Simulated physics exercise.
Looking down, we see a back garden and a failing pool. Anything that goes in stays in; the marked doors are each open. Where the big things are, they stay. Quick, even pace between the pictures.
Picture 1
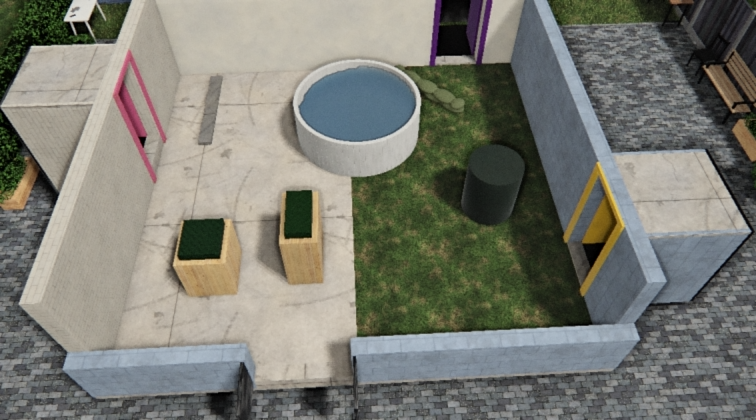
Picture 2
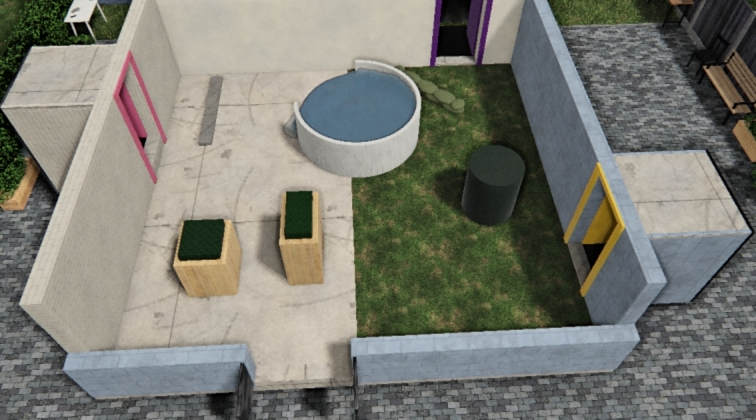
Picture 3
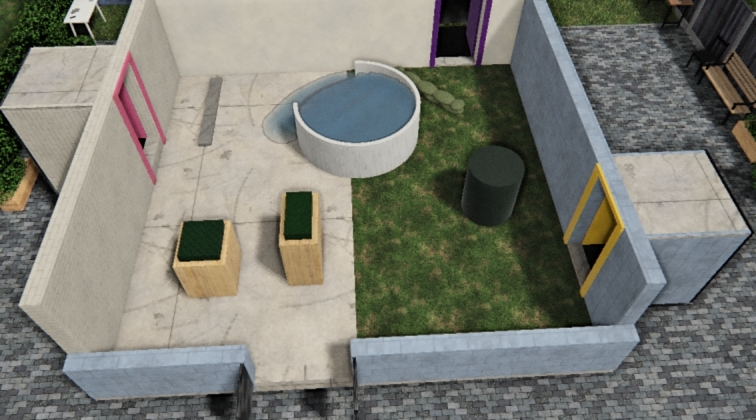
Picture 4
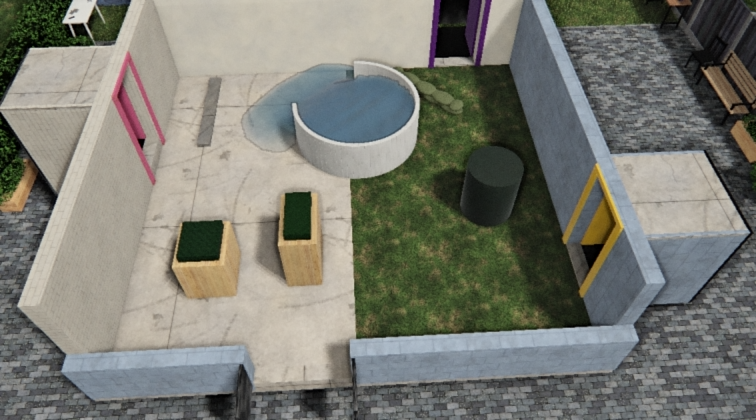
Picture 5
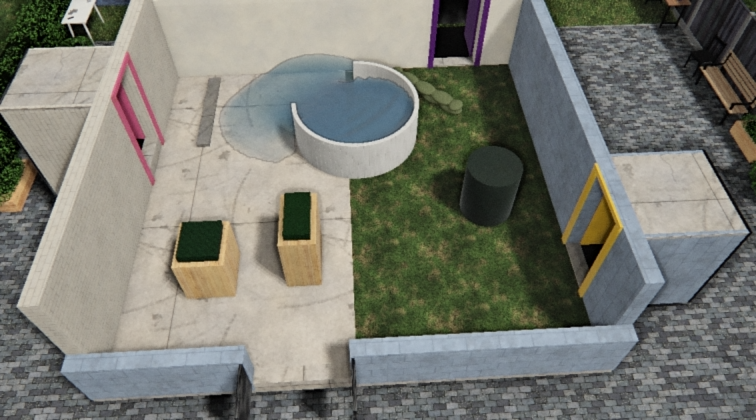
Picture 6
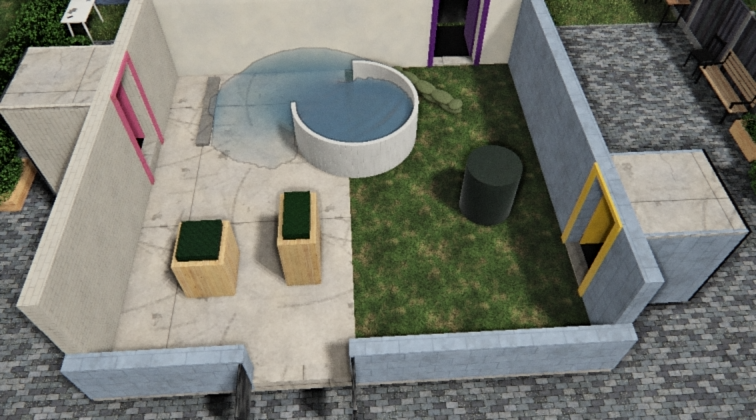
At first, still water fills a round pool in a walled back garden, beside two planter boxes and a dark green cylinder. Then a gap opens in the pool's far left side and water pours out, spreading steadily leftward across the pale paving to reach the narrow grey strip.
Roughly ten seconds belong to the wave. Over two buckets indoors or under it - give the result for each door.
One by one: The pink door counts as not over; the purple door counts as not over; the yellow door counts as not over.
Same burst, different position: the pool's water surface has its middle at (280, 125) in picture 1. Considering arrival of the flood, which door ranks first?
I'd go with the pink door.
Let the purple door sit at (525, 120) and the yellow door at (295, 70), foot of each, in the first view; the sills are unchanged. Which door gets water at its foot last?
It would be the one in purple.
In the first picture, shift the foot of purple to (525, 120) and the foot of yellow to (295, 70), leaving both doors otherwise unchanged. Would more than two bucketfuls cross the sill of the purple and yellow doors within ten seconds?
Note: Purple door keeps within limits; yellow door breaks the limit.
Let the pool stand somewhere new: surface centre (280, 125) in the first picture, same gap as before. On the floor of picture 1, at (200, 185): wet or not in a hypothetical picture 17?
Answer: Submerged.
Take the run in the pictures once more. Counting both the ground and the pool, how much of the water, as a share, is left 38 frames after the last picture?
98 % or so.
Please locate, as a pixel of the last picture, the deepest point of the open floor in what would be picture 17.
Somewhere around pixel (178, 81).
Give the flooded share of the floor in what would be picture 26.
It comes out near 45 percent.
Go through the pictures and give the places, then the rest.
In the first frame, still water in the round pool at (357, 102).
In the second frame, the front is at a hidden place, out from the gap on the round pool's far side.
In the third frame, the front is at a hidden place, out from the gap on the round pool's far side.
In the fourth frame, water pours out on the round pool's far side and has run to a hidden place.
In the fifth frame, water pours out on the round pool's far side and has run to (223, 118).
In the sixth frame, water pours out on the round pool's far side and has run to (213, 141).
A moment on, water covers 20 % of the floor; the pink door not reached, the purple door not reached, the yellow door not reached.
Next, water covers 25 % of the floor; the pink door wet at the sill, nothing in, the purple door wet at the sill, nothing in, the yellow door not reached.
Then, water covers 45 % of the floor; the pink door wet at the sill, nothing in, the purple door wet at the sill, nothing in, the yellow door not reached.
Later, water covers 75 % of the floor; the pink door wet at the sill, nothing in, the purple door wet at the sill, nothing in, the yellow door not reached.
In the end, water covers 95 % of the floor; the pink door wet at the sill, nothing in, the purple door wet at the sill, nothing in, the yellow door not reached.
